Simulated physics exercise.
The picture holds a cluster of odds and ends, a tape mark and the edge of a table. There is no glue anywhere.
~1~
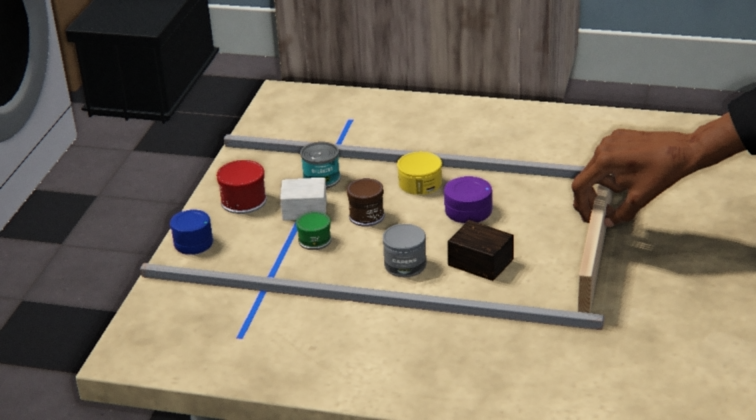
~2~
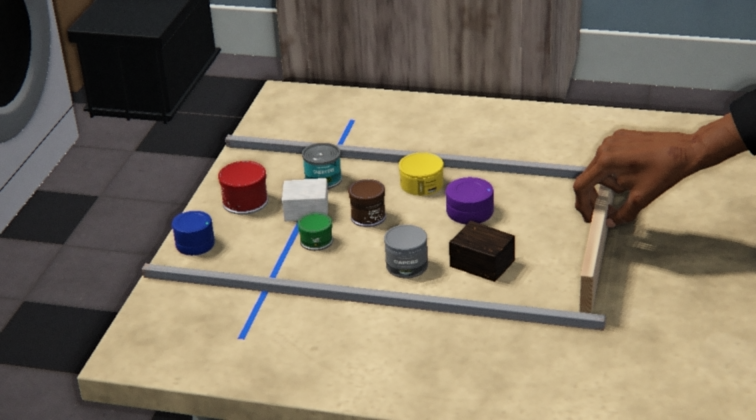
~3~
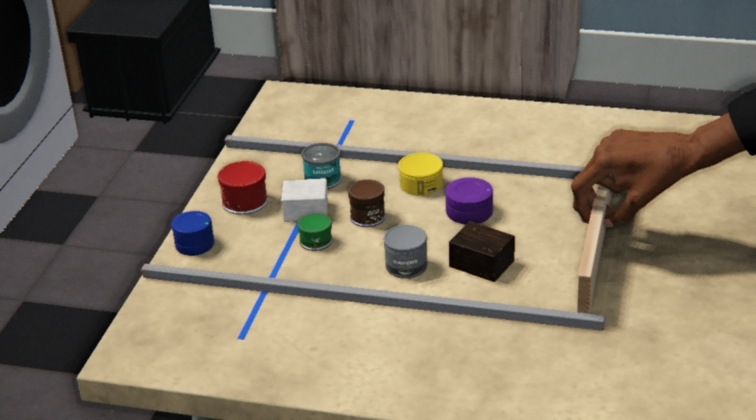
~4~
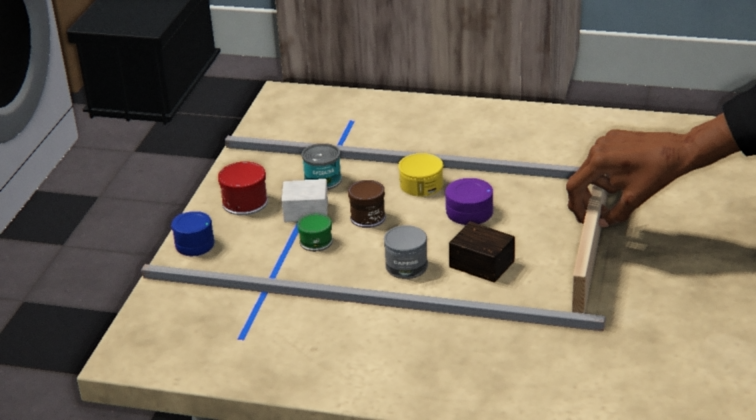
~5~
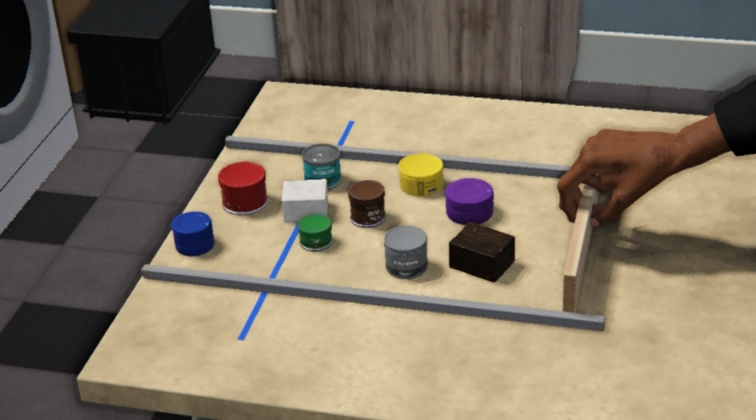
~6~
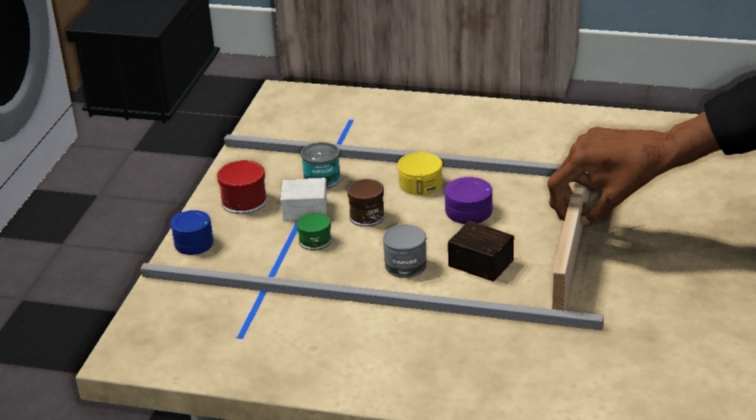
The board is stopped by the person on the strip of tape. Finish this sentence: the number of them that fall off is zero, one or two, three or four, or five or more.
The number of them that fall off is zero.
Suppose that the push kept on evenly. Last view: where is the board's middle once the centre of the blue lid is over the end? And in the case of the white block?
Its middle is about (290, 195) and about (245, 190).
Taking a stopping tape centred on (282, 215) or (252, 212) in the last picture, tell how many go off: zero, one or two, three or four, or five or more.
Lab note - count per position: Either one or two; one or two.
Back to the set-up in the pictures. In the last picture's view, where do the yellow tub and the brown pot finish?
First object: (305, 159); second object: (283, 204).
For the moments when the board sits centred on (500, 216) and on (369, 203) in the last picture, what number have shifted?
Well, it's 1 at the first one and 6 at the second.
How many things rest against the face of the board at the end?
Looks like 4 of them, all told.
Soon after, none off yet; blue lid at rest near (192, 232); red tin at rest near (243, 187); white block at rest near (304, 199).
At rest, the number that fall off is zero.
